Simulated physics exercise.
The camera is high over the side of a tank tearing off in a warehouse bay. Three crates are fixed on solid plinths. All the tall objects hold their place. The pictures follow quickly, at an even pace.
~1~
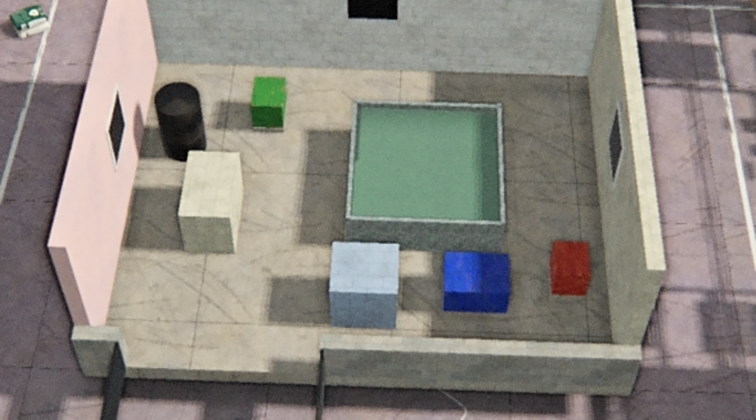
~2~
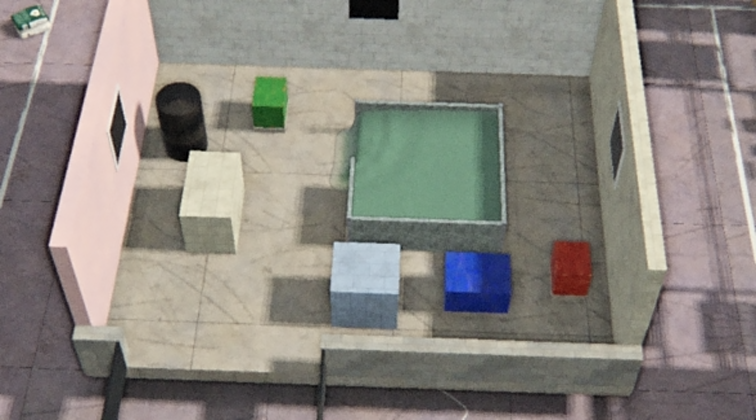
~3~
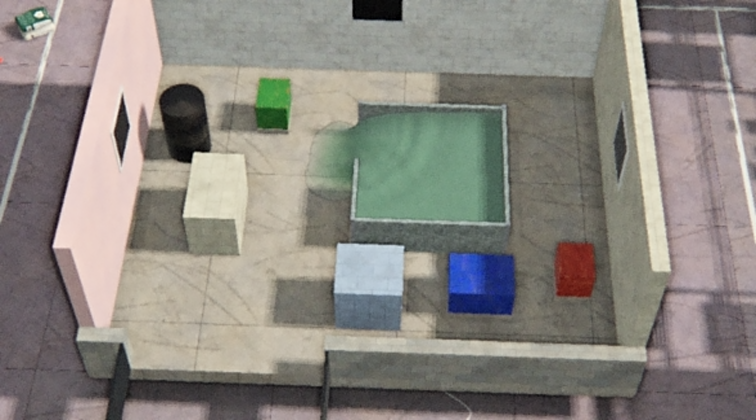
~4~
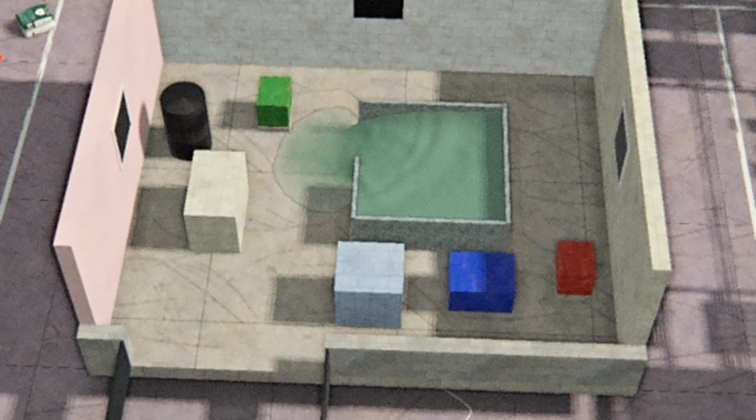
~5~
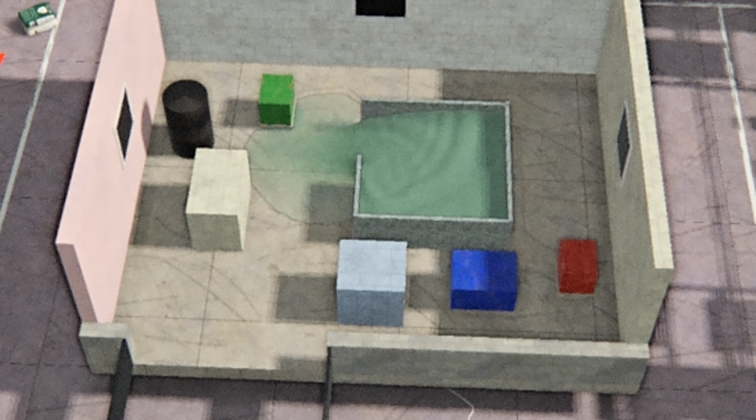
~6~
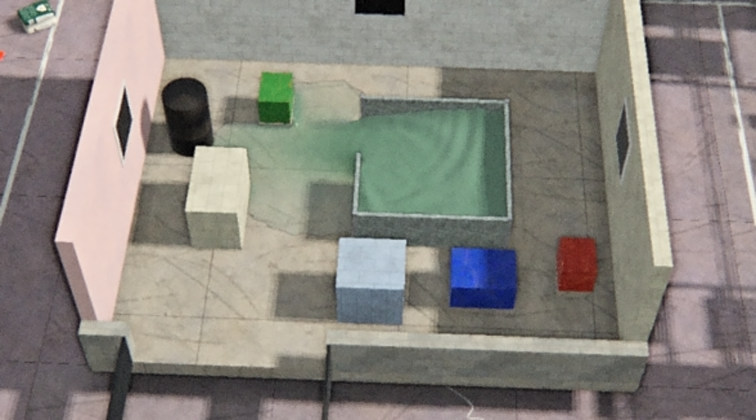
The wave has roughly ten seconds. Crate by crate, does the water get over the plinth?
One by one: The red crate keeps dry; the green crate is soaked; the blue crate keeps dry.
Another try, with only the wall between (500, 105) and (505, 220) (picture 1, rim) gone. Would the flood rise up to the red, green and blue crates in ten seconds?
The red one is topped, the green one gets wet, the blue one takes water.
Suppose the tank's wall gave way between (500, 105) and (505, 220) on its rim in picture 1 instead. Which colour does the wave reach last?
Last comes the green crate.
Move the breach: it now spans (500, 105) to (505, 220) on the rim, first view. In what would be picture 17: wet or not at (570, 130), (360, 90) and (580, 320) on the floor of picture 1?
One after the other: Wet, free of water, flooded.
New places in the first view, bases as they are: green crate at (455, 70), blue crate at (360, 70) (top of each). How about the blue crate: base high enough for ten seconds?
My reading: Blue is topped.
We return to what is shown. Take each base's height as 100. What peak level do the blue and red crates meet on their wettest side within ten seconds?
About 60 and 70 per cent.
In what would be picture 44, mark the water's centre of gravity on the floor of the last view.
Near (331, 161).
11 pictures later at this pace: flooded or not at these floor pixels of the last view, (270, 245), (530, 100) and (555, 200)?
One after the other: Flooded, free of water, clear.
A moment on, water covers 20 % of the floor; the red crate not reached, the green crate water round its plinth, the blue crate not reached.
Next, water covers 40 % of the floor; the red crate not reached, the green crate water round its plinth, the blue crate not reached.
Then, water covers 65 % of the floor; the red crate not reached, the green crate water round its plinth, the blue crate not reached.
Later, water covers 75 % of the floor; the red crate not reached, the green crate water round its plinth, the blue crate not reached.
In the end, water covers 100 % of the floor; the red crate stayed above the water, the green crate was topped, the blue crate stayed above the water.
